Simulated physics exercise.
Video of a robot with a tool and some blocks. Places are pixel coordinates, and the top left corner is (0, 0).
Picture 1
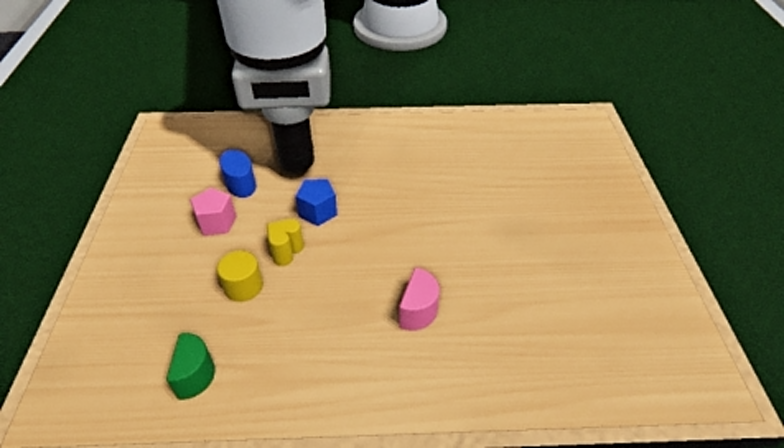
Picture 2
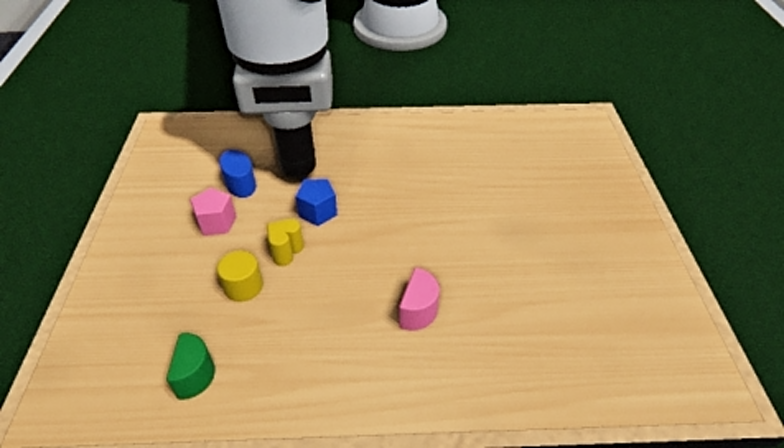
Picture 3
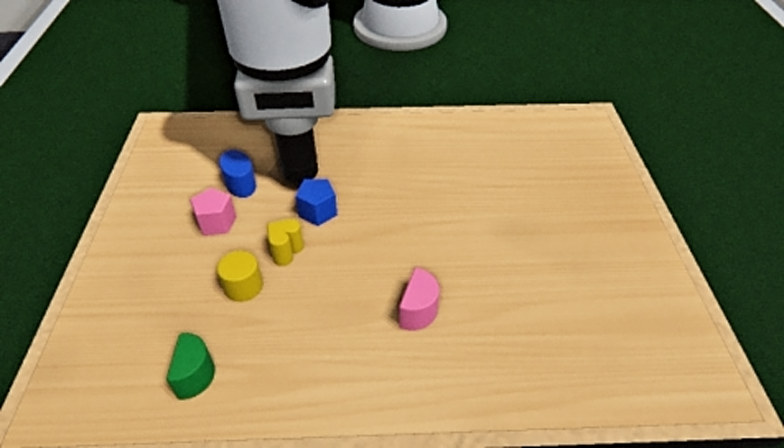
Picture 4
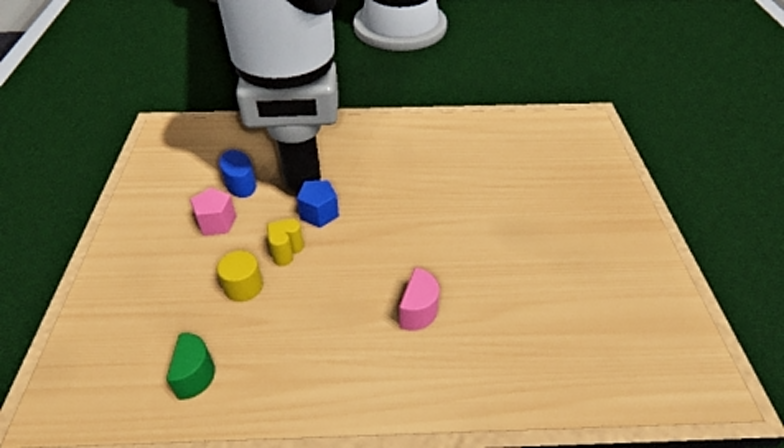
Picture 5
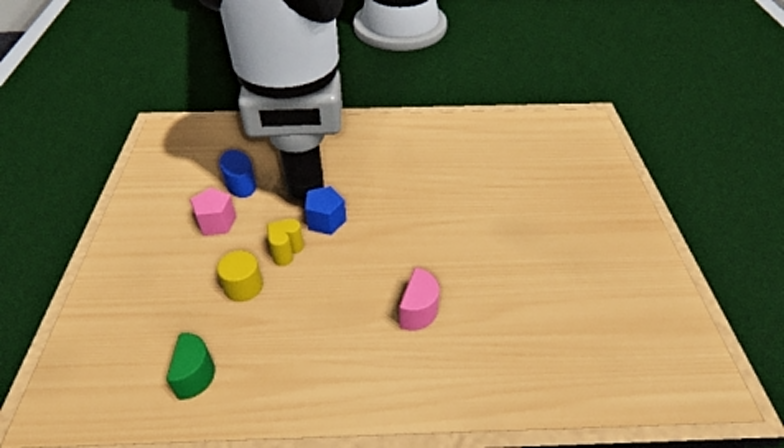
On a wooden board, a robot arm moving its dark tool forward and nudging a blue pentagon block slightly toward the right.
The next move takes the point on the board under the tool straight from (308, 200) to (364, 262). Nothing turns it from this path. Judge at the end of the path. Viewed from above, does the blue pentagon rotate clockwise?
Answer: No.
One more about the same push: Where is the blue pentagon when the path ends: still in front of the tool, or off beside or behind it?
It rides in front to the end.
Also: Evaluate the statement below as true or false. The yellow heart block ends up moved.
That claim is false.
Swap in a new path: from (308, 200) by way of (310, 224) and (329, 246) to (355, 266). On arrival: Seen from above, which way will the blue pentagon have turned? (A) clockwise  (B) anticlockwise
Answer: B.
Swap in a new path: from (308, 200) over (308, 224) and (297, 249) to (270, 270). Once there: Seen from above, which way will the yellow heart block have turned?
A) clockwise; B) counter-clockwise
Letter A.
What follows on the original path. One third of the way, tool at (325, 209); blue pentagon at (348, 218), turned 20° anticlockwise.
Two thirds of the way, tool at (344, 229); blue pentagon at (373, 236), turned 35° anticlockwise.
At the end, tool at (364, 251); yellow heart block not moved; blue pentagon at (398, 257), turned 50° anticlockwise.
